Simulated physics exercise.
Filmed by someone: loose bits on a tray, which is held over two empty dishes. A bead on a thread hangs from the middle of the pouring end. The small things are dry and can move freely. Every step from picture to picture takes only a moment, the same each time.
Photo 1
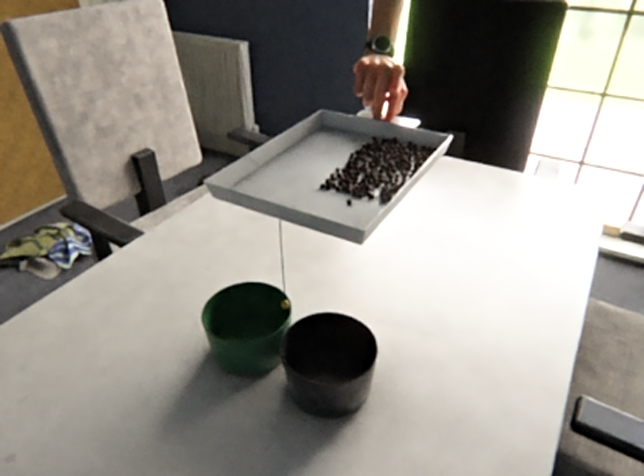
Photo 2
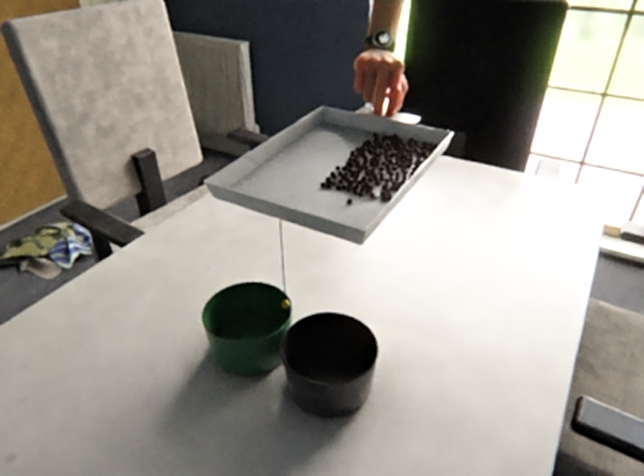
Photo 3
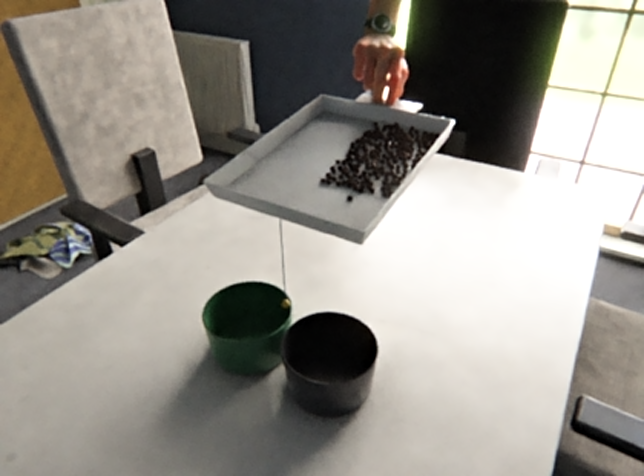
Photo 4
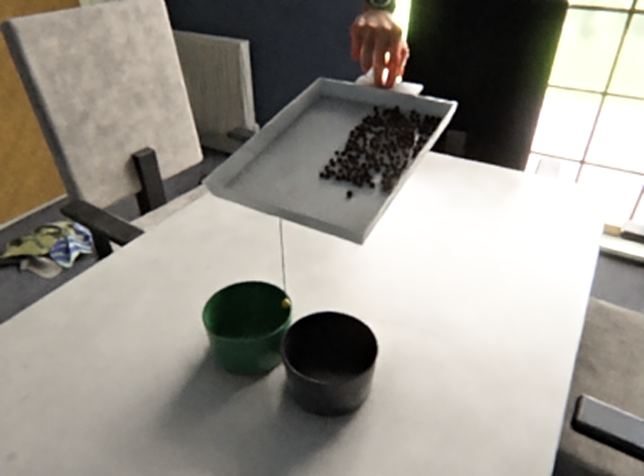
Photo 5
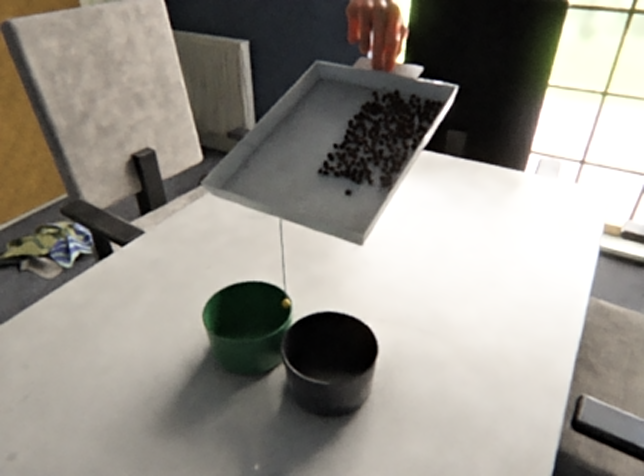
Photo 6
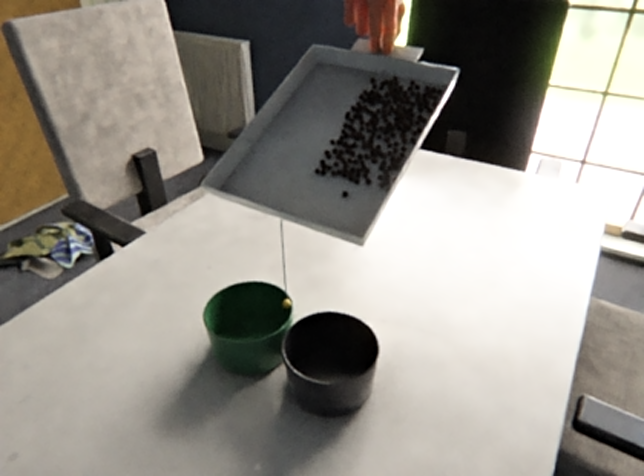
We see a hand holding a gray tray of small dark pieces above a green bowl and a black bowl on a white table, then steadily raising its far end until the tray slopes clearly and the pieces begin shifting slightly.
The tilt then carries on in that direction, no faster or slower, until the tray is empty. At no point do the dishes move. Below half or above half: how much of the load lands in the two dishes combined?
Above half.
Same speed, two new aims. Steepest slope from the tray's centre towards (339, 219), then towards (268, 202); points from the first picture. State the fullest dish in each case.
It would be the right-side one to begin with, and after that the left-side one.
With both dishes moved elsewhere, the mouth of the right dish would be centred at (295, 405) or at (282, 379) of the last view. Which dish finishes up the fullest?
The first try: The right-side dish. The second: The right-side dish.
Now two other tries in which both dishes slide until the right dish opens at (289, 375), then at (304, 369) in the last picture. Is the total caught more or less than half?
Held in all, by try: A larger portion, then a larger portion.
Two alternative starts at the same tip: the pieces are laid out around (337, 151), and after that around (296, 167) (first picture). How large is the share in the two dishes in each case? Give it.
Near 70 per cent and near 70 per cent.
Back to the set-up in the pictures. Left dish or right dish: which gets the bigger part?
The fuller one is the one on the right.
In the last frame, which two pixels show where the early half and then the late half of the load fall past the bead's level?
It goes through near (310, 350) first, then near (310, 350).
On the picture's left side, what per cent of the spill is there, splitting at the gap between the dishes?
70 %, roughly.
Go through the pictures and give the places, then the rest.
Corners of the pouring end near (211, 180) and (362, 226), level; middle of the load near (383, 166), allspice berries; left dish near (221, 354); right dish near (304, 395); bead on its thread near (285, 305), in the first picture.
Corners of the pouring end near (211, 180) and (362, 226), level; middle of the load near (384, 164), in the second picture.
Corners of the pouring end near (210, 180) and (362, 227), tipped barely, level across its low end; middle of the load near (384, 156), in the third picture.
Corners of the pouring end near (209, 180) and (361, 229), tipped a little, level across its low end; middle of the load near (384, 145), in the fourth picture.
Corners of the pouring end near (208, 181) and (360, 231), tipped clearly, level across its low end; middle of the load near (383, 135), in the fifth picture.
Corners of the pouring end near (207, 182) and (360, 233), tipped clearly, level across its low end; middle of the load near (381, 128), all but a few on the move; left dish near (222, 353); right dish near (306, 394), in the sixth picture.
Shortly afterwards, tray tipped steeply; near two thirds on the tray; only a few in the right dish; near a quarter in the air.
Next, tray tipped past a quarter turn; near a quarter on the tray; near a quarter in the right dish; only a few in the left dish; near a quarter outside both; near a third in the air.
Some moments later, tray tipped past a quarter turn; near two thirds in the right dish; a little in the left dish; near a third outside both.
In the end, tray tipped past a quarter turn; near two thirds in the right dish; a little in the left dish; near a third outside both.
